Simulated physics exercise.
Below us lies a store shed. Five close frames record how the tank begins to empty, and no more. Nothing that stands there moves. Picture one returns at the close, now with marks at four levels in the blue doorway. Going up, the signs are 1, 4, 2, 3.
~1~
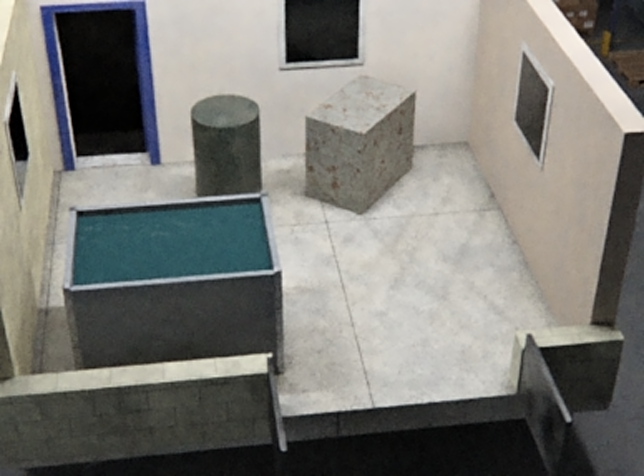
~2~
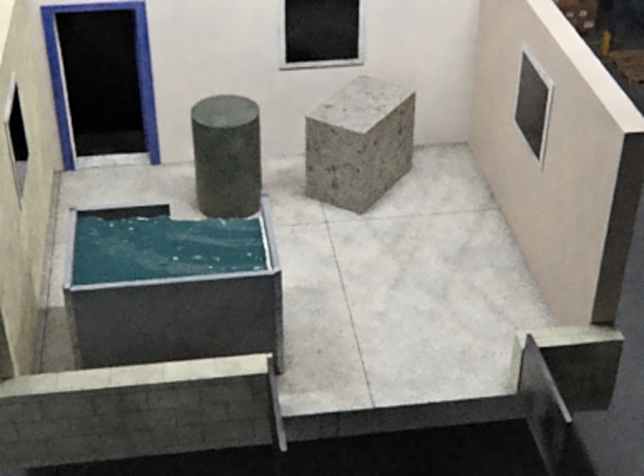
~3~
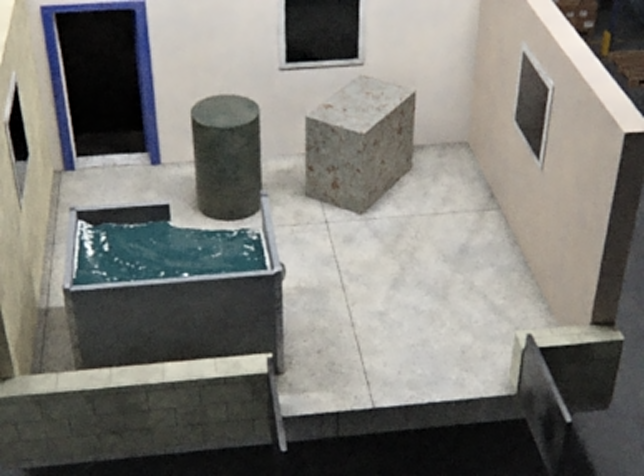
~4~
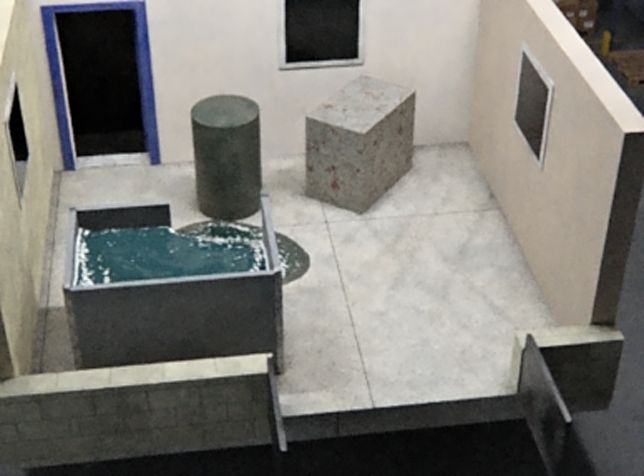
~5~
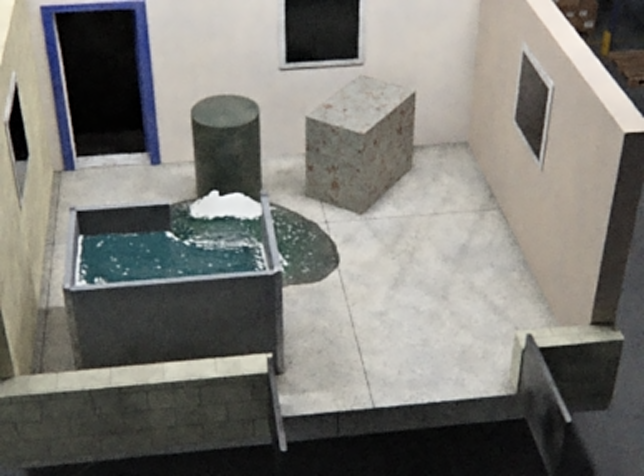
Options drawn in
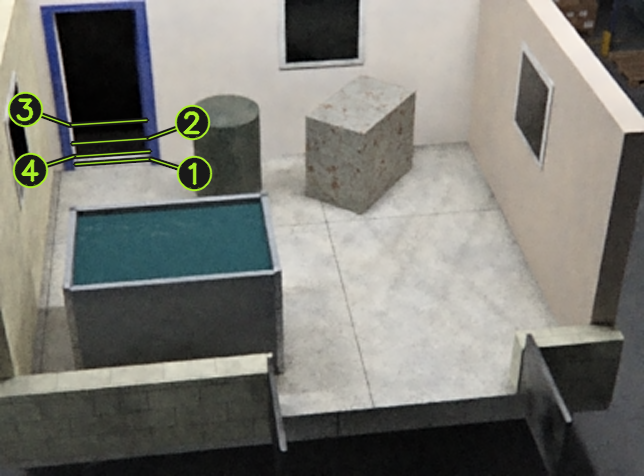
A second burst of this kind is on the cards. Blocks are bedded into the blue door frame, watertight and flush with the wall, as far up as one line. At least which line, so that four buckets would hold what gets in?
The limit is 2.
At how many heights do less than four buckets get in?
Two.
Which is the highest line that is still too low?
4.
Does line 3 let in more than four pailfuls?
No, not at all.
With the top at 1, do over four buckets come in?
Yes.
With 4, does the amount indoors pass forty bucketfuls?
No, less.
On the marked copy, 1 at (113, 161); 2 at (110, 141); 3 at (108, 122); 4 at (112, 153); from the bottom up 1, 4, 2, 3.
Choosing 1, dozens of bucketfuls pour in.
Choosing 2, a bucket or two gets in.
Choosing 3, nothing gets over.
Choosing 4, some 15 bucketfuls get in.
